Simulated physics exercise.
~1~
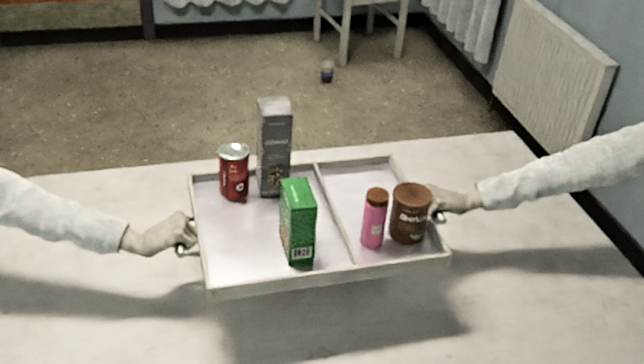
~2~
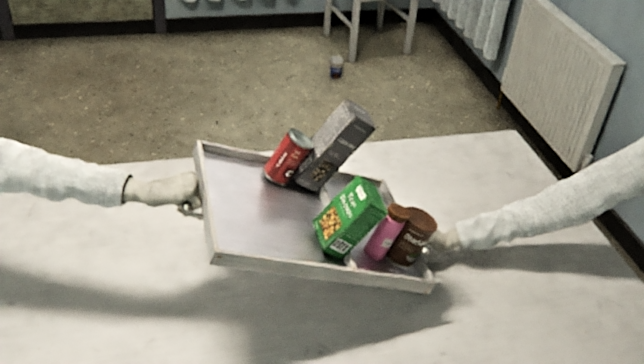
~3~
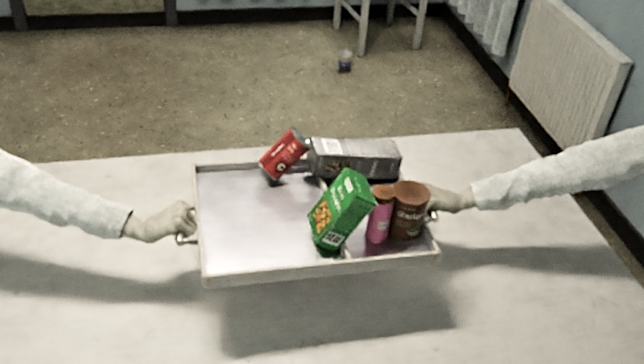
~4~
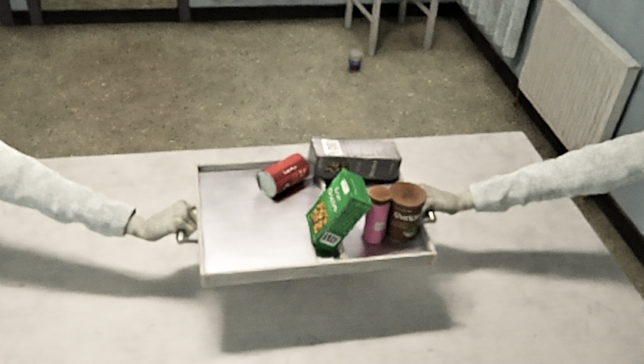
On a pale tabletop, two hands tilting a tray rightward and levelling it, leaving carton and red tin toppled, green packet leaning.
